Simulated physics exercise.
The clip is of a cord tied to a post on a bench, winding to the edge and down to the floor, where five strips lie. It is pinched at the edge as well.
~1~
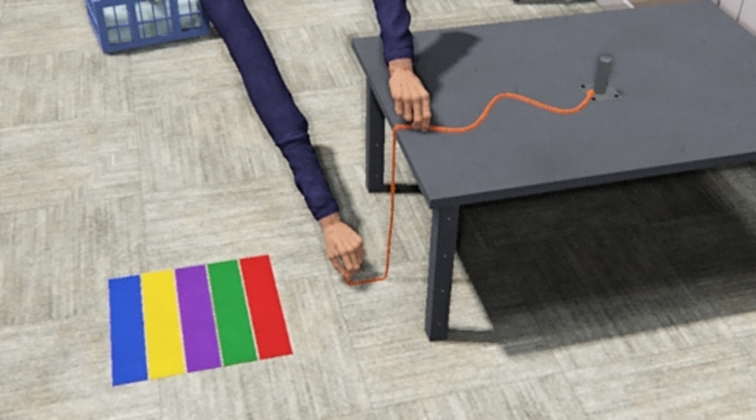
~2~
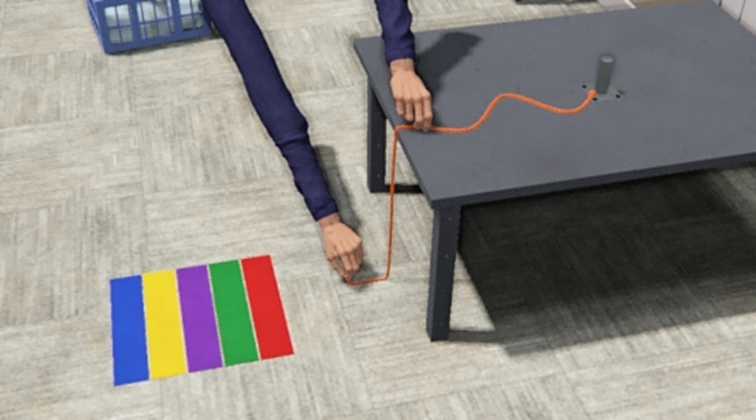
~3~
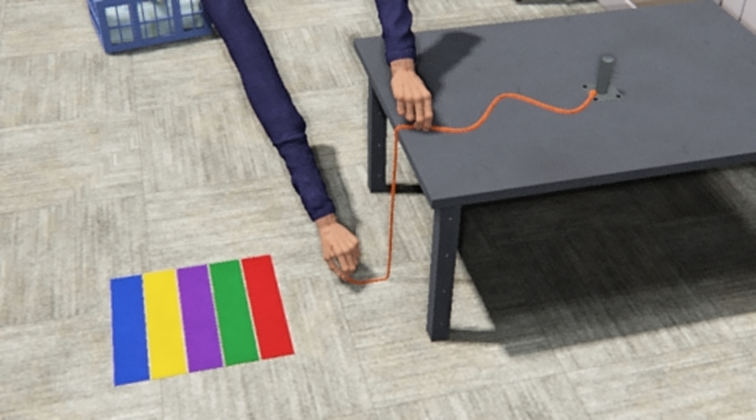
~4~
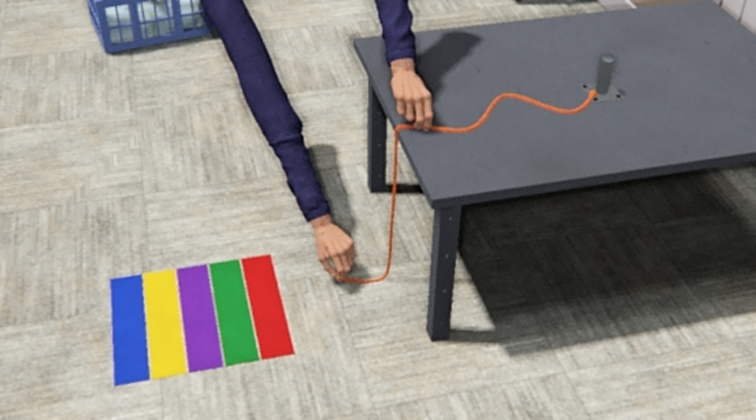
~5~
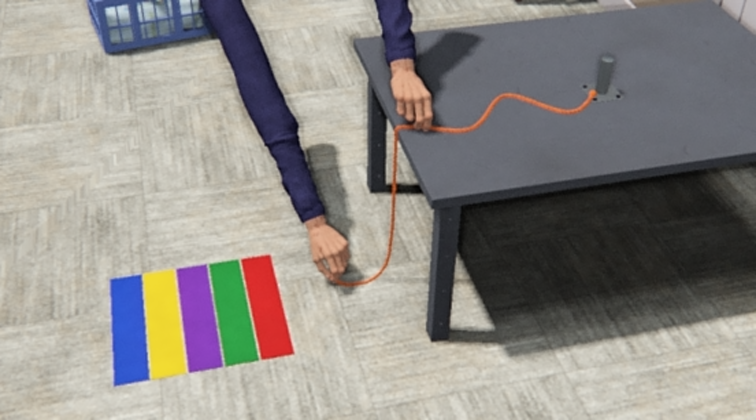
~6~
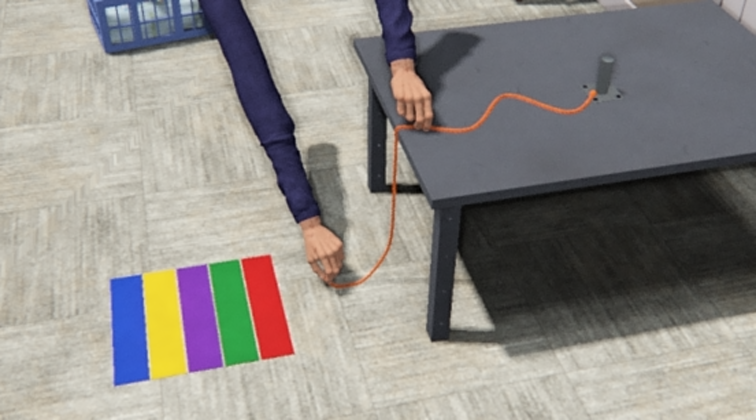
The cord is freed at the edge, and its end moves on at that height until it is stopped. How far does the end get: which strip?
It gets as far as the yellow strip.
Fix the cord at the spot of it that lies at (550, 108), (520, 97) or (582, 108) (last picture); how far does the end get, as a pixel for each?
Near (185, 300), (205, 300) and (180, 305).
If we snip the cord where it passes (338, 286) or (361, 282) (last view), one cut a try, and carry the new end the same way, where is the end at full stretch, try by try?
About (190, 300) and (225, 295).
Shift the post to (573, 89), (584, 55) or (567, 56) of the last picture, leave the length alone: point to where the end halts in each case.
The places are (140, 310), (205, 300) and (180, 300).
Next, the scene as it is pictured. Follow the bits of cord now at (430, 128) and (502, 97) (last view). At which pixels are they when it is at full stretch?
Near (379, 144) and (482, 112).
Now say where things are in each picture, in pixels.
The first frame shows end (346, 275); red (272, 337); green (237, 343); purple (202, 350); yellow (166, 356); blue (129, 362).
The second frame shows end (345, 276); cord through (580, 109) (505, 96) (469, 130) (395, 140) (392, 207) (389, 263).
The third frame shows end (342, 276).
The fourth frame shows end (337, 277); cord through (580, 109) (505, 96) (469, 130) (396, 140) (393, 207) (389, 263).
The fifth frame shows end (332, 278).
The sixth frame shows end (326, 279); cord through (580, 110) (505, 96) (469, 130) (396, 140) (393, 207) (380, 263).
Early on, end near (221, 296); over green.
Midway, end near (185, 302); over purple.
At the end of the slack, end near (165, 305); over yellow. The yellow one.
